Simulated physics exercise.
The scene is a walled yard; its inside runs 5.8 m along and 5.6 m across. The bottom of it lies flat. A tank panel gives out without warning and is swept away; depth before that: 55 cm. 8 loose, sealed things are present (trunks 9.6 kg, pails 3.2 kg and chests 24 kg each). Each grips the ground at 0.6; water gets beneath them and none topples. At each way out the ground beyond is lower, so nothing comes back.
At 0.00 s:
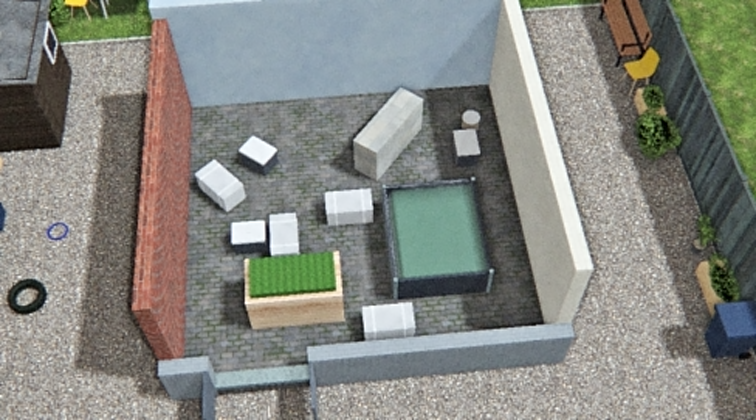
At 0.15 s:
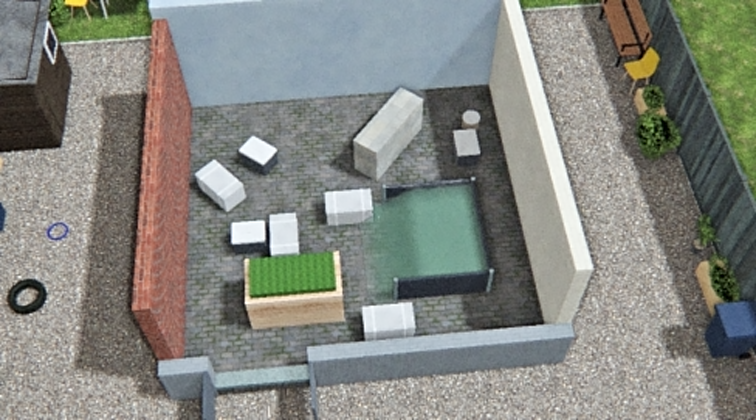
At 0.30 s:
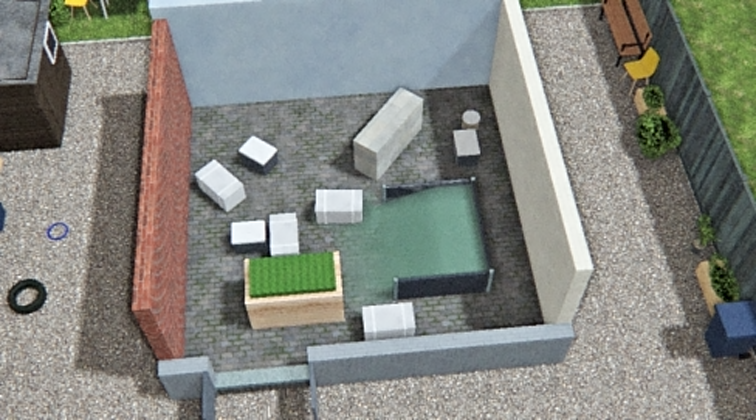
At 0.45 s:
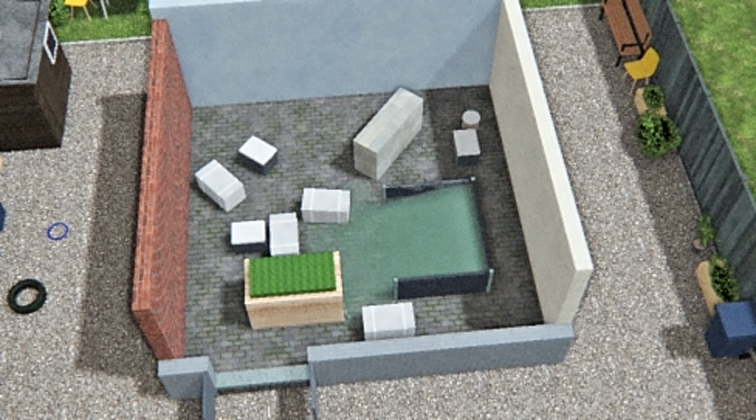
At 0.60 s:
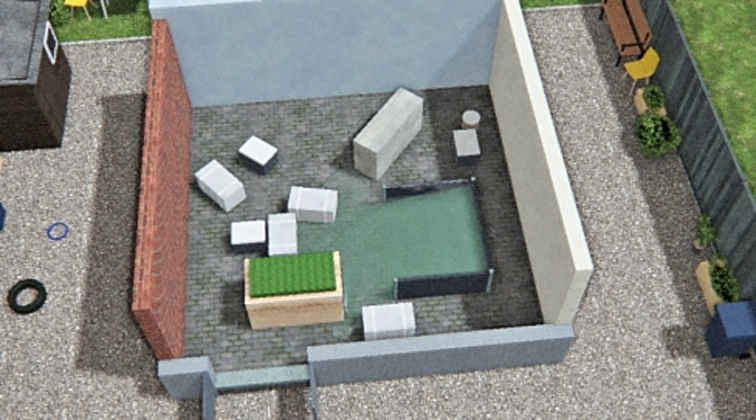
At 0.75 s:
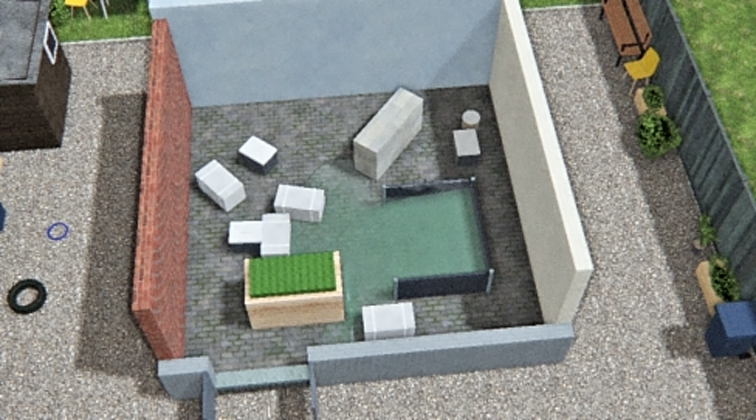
Water spilling leftward from an opened tank across a walled paved yard, pushing one white box left, then nudging a second.
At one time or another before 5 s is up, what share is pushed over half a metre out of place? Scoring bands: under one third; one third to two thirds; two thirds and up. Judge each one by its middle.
Looks like the middle band.
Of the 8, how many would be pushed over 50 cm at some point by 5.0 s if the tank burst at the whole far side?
In that case 2 of them.
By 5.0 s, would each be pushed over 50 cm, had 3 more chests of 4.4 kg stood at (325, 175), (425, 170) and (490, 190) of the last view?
Result, in sequence: Above the mark / below the mark / below the mark.
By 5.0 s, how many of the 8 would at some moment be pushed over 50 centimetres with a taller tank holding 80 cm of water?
Under that setup the answer is 6.
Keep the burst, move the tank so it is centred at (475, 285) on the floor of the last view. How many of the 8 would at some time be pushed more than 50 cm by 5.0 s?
That gives 4 of them.
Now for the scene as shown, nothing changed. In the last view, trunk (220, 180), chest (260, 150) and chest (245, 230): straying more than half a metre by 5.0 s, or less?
First exceeding it, second falling below it, third exceeding it.
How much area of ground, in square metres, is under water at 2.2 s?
Somewhere about 19 m2, give or take.
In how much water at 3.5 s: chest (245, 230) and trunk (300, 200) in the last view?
14 and 11 cm.
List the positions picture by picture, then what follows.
The first frame shows a trunk at (349, 201), on the bottom; a trunk at (284, 233) rests on the ground; 2.7 m2 under water; 0 of 8 have shifted.
The second frame shows a trunk at (349, 201), on the bottom; a trunk at (284, 233) rests on the ground; 3.6 m2 under water; 0 of 8 have shifted.
The third frame shows a trunk at (339, 201), on the bottom, 17 cm from its start; a trunk at (284, 233), on the bottom; water covers 4.6 m2; 1 of 8 have shifted.
The fourth frame shows a trunk at (326, 200), on the bottom, 40 cm from its start; a trunk at (284, 233), on the bottom; water covers 5.6 m2; 1 of 8 have shifted.
The fifth frame shows a trunk at (313, 199), on the bottom, 63 cm from its start; a trunk at (282, 233), on the bottom; 6.6 m2 under water; 1 of 8 have shifted.
The sixth frame shows a trunk at (299, 198) rests on the ground, 86 cm from its start; a trunk at (275, 234) rests on the ground, 14 cm from its start; water covers 7.8 m2; 2 of 8 have shifted.
After 1.1 s 1 of 8 are over 50 cm from their spots; 1 afloat.
After 2.2 s 3 of 8 are over 50 cm from their spots; 4 afloat.
After 3.5 s 5 of 8 are over 50 cm from their spots; 4 afloat.
After 5.0 s 5 of 8 are over 50 cm from their spots, and 5 have been at some point; 4 afloat.
